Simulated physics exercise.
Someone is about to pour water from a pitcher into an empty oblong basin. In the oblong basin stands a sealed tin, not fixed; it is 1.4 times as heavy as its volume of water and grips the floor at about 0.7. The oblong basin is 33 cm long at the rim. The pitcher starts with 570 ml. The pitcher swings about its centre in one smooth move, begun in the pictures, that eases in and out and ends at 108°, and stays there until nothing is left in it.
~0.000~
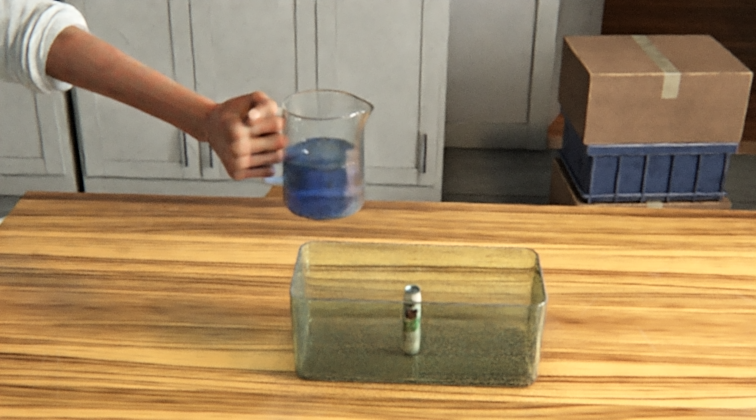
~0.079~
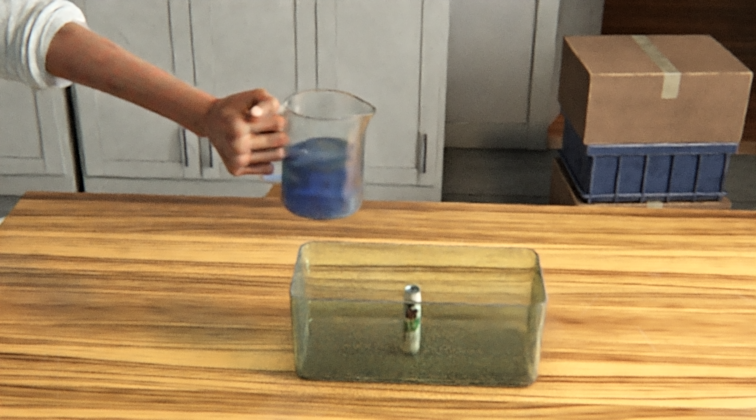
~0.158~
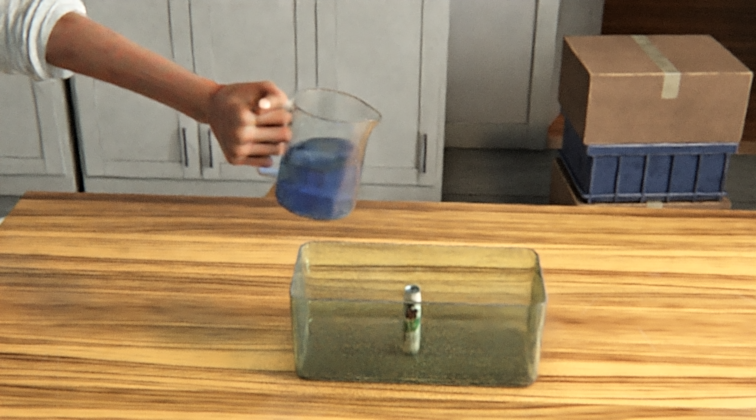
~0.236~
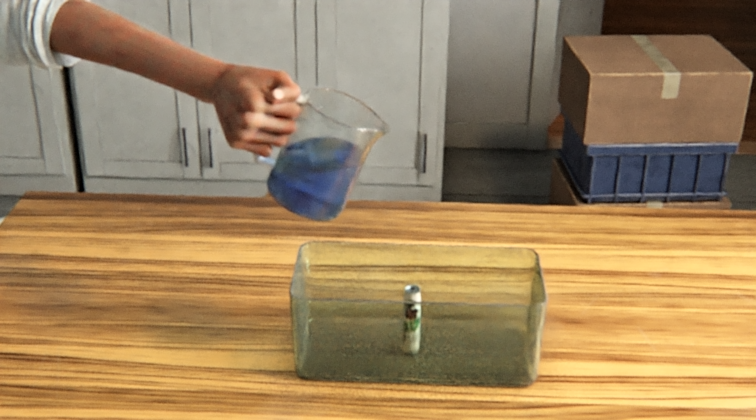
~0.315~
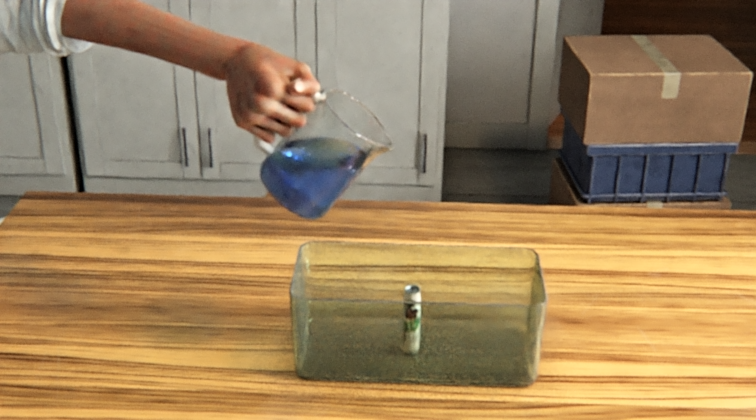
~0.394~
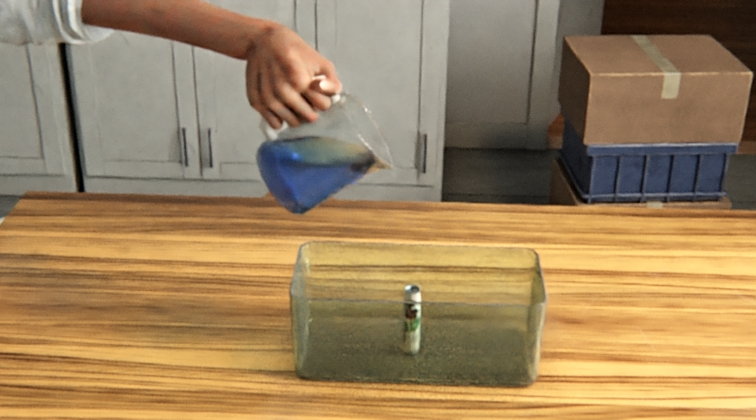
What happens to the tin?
The tin keeps standing.
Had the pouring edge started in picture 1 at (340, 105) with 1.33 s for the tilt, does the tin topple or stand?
Then it falls.
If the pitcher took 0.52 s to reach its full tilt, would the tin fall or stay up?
The tin stays up.
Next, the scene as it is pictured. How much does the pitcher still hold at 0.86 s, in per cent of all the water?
About 20 per cent.
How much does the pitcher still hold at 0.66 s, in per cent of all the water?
Some 64 per cent.
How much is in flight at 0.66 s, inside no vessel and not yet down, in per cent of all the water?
Some 28 per cent.
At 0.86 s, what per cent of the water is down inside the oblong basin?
Near 62 in a hundred.
Then, 0.66 s in, the tilt is 102° and 64 per cent is still to pour; the tin stands where it began.
Then, 0.86 s in, the tilt is 108° and 20 per cent is still to pour; the tin stands where it began.
Then, 1.06 s in, the tilt is 108° and 3 per cent is still to pour; the tin stands where it began.
Then, 1.28 s in, the tilt is 108° and 0 per cent is still to pour; the tin stands where it began.
Finally, the tin stands where it began.
